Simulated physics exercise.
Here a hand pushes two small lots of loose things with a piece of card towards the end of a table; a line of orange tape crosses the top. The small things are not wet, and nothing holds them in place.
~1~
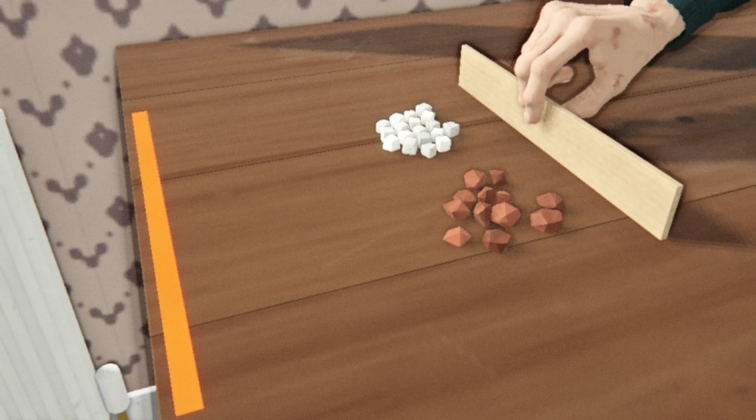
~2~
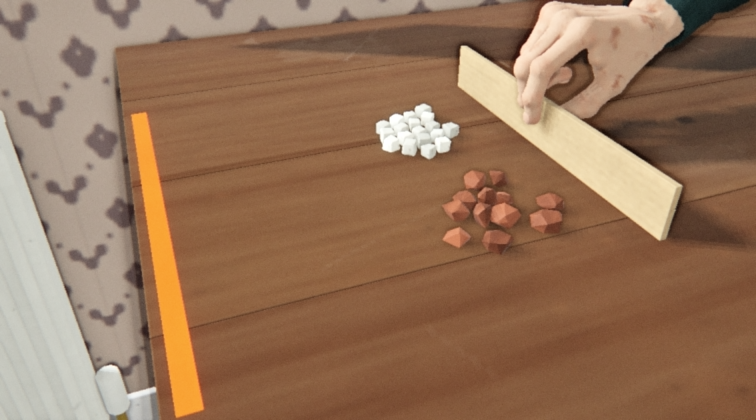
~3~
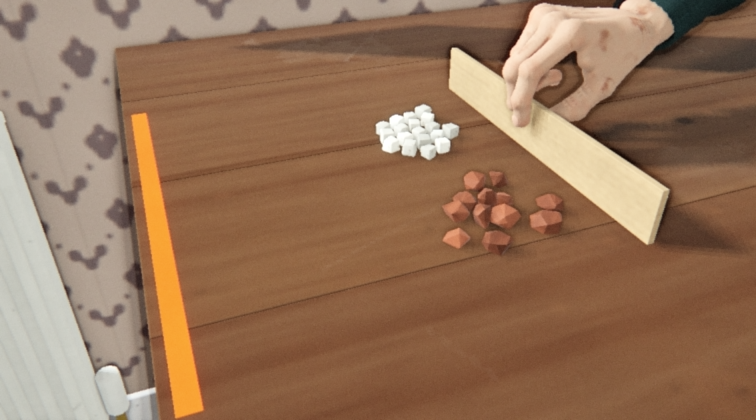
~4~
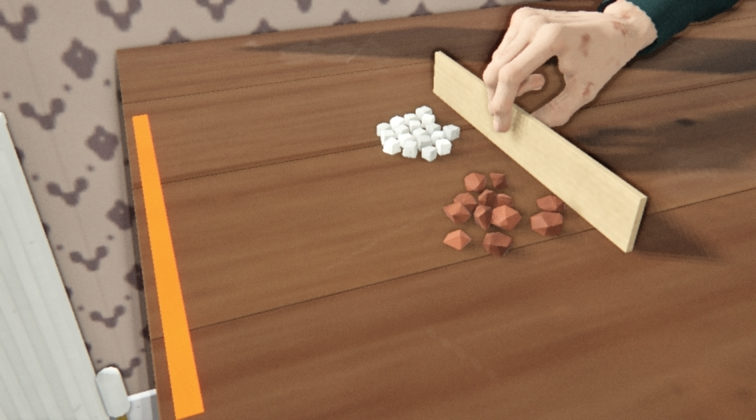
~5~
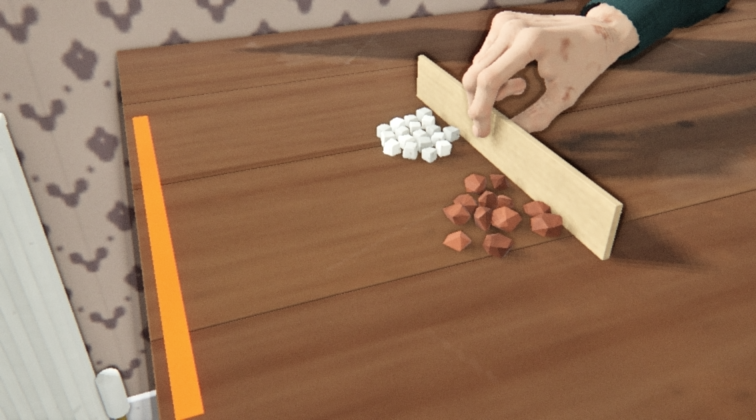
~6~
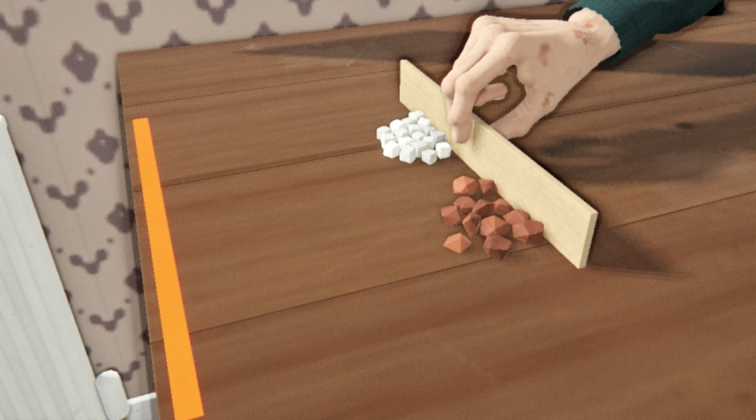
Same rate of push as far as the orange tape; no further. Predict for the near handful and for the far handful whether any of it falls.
My call: The near handful partly falls, the far handful partly falls.
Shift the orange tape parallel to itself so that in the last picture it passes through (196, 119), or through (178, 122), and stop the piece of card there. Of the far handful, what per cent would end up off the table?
0 % and 10 %.
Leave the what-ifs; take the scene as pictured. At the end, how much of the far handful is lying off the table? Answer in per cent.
I'd say around 100 per cent.
Then, 1.05 s on from there, piece of card still moving, near (318, 146); near handful all on the table, its front near (297, 241); far handful all on the table, its front near (255, 165).
Then, 2.13 s on from there, piece of card stopped at the orange tape; near handful near half over the edge; far handful near two thirds over the edge.
Then, 2.41 s on from there, piece of card stopped at the orange tape; near handful the whole lot over the edge; far handful the whole lot over the edge.
In the end, piece of card stopped at the orange tape; near handful the whole lot over the edge; far handful the whole lot over the edge.
